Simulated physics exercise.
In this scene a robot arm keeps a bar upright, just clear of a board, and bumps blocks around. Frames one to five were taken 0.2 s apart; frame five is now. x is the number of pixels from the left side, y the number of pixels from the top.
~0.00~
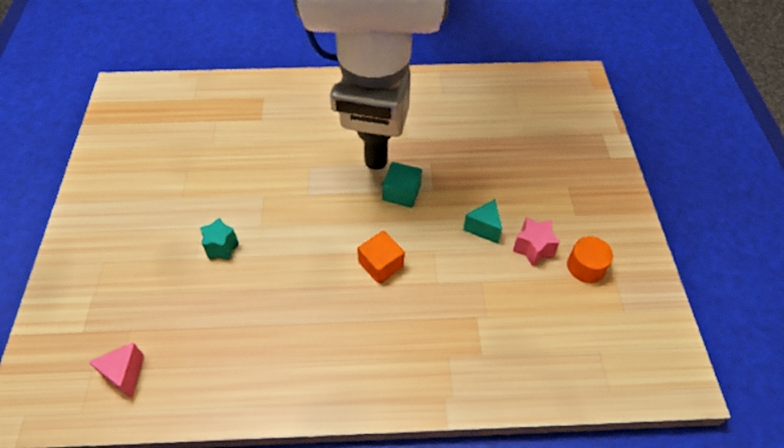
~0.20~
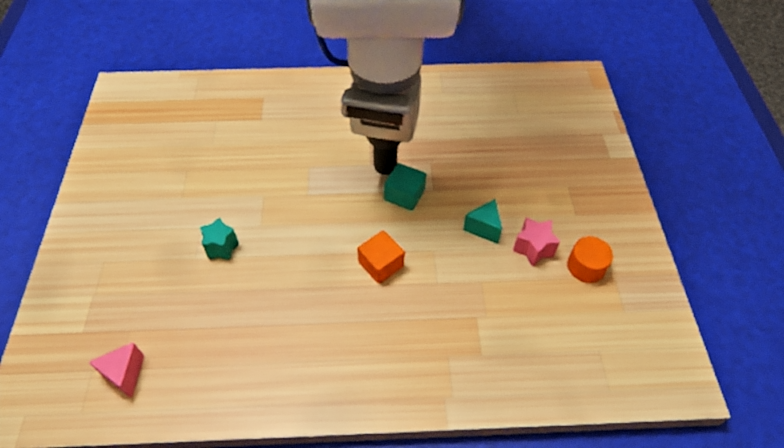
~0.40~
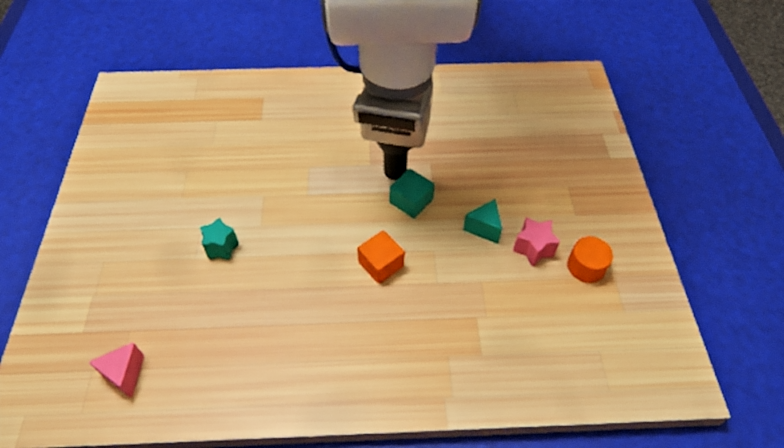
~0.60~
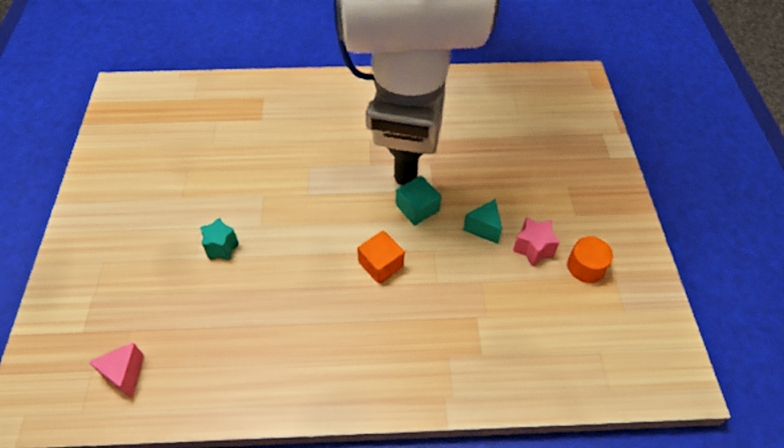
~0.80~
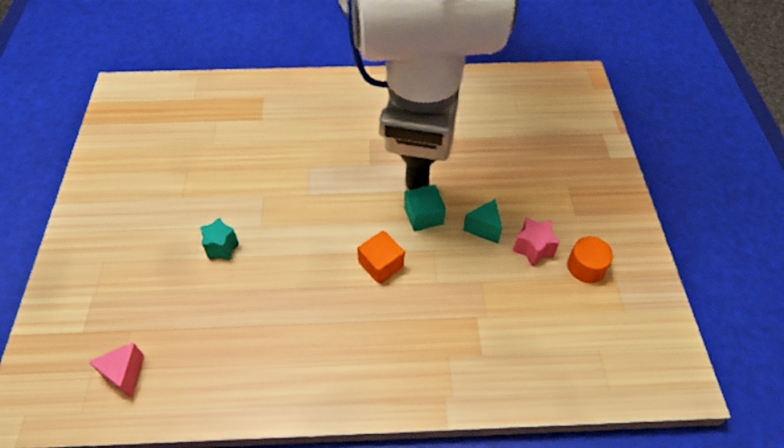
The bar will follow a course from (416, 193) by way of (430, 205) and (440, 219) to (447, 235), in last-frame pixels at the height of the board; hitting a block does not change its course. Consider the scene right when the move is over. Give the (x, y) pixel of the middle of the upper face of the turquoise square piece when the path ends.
I predict (439, 245).
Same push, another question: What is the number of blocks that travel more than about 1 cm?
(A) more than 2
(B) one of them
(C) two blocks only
It's B.
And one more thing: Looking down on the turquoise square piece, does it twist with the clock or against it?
Spin direction: Clockwise.
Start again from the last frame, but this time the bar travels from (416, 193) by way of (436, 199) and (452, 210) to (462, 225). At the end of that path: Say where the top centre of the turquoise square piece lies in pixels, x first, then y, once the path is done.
It should be at about (436, 216).
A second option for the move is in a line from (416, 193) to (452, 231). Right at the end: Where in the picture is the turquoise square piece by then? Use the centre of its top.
Expect it around (441, 238).
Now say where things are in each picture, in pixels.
Bar's lower end at (376, 161); turquoise square piece at (402, 176); turquoise triangular piece at (488, 214), in the first picture.
Bar at (385, 166); turquoise square piece at (406, 179), in the second picture.
Bar at (395, 172); turquoise square piece at (412, 185), in the third picture.
Bar at (406, 177); turquoise square piece at (419, 192), in the fourth picture.
Bar at (417, 183); turquoise square piece at (425, 200); turquoise triangular piece at (488, 214), in the fifth picture.
The first path, step by step. Halfway along, bar at (437, 202); turquoise square piece at (436, 221), turned 35° clockwise.
At the end, bar at (448, 226); turquoise square piece at (439, 245), turned 55° clockwise; turquoise triangular piece still.
